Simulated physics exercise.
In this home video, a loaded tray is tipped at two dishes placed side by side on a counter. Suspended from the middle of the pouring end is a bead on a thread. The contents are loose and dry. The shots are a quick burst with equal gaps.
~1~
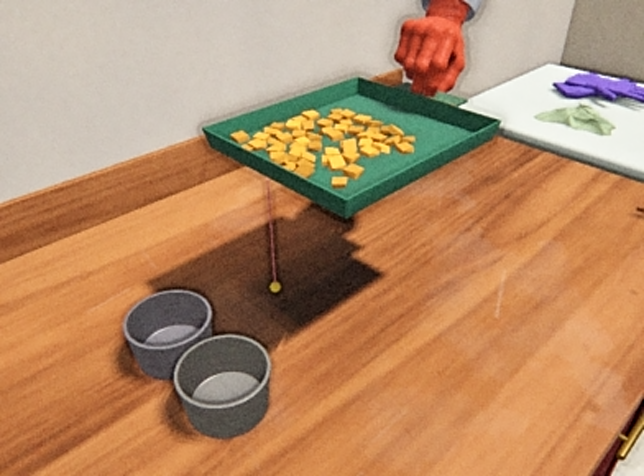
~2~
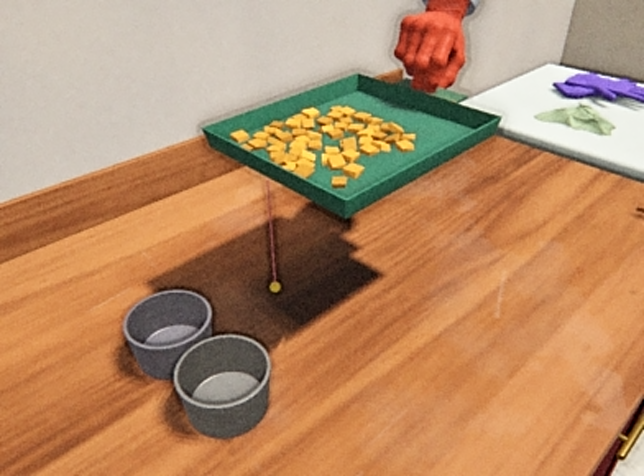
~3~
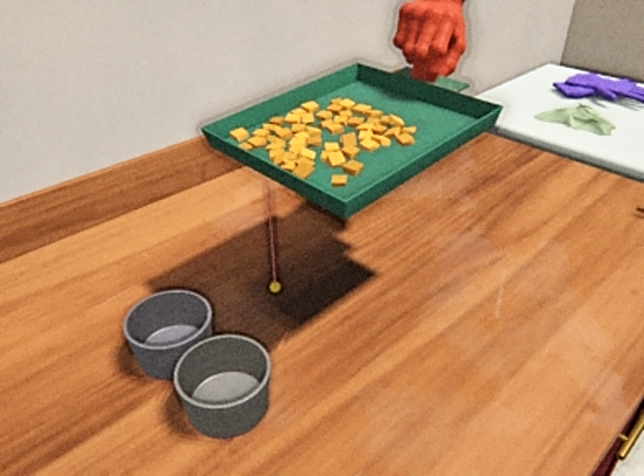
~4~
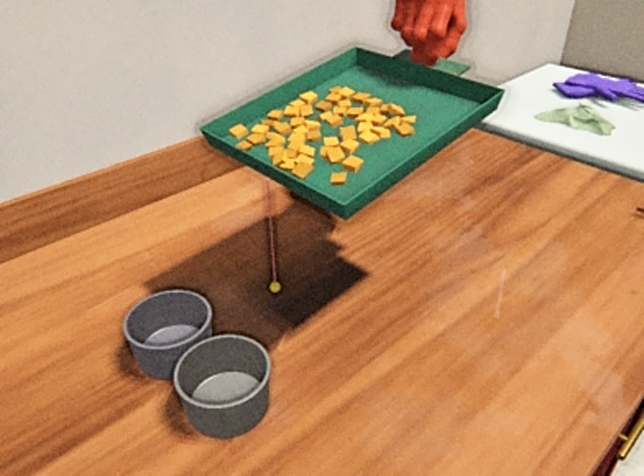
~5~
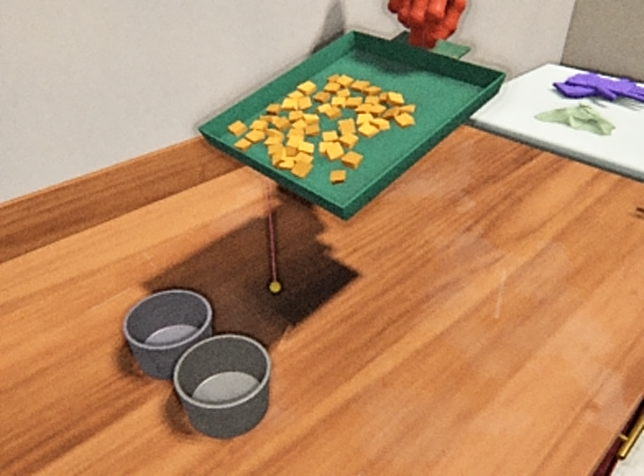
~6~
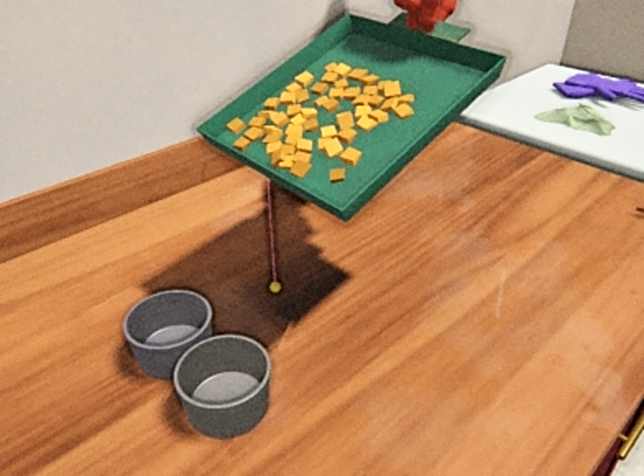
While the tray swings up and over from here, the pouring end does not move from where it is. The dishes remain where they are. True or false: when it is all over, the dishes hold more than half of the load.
False.
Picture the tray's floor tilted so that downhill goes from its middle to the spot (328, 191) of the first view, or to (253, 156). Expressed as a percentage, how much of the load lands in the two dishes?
First some 10, then 0 per cent.
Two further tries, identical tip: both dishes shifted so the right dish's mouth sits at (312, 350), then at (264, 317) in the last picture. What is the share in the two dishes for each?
Trial 1 about 50 %, trial 2 about 30 %.
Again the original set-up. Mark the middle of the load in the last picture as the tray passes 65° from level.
Somewhere about (275, 139).
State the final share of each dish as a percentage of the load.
Per hundred pieces: Left dish roughly 20, right dish roughly 10.
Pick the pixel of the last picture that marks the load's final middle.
The centre ends up roughly at (239, 368).
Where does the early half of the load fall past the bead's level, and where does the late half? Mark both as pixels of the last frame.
Early-half point (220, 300); late-half point (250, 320).
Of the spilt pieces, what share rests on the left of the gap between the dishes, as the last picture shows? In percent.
0 %, near enough.
Just after the last frame, tray tipped steeply; every one on the tray.
A moment on, tray tipped past a quarter turn; the larger part on the tray; just a few in the right dish; just a few outside both; about a tenth in the air.
Further on, tray tipped past a quarter turn; about a tenth in the right dish; roughly a quarter in the left dish; roughly two thirds outside both.
When it is over, tray tipped past a quarter turn; about a tenth in the right dish; roughly a quarter in the left dish; roughly two thirds outside both.
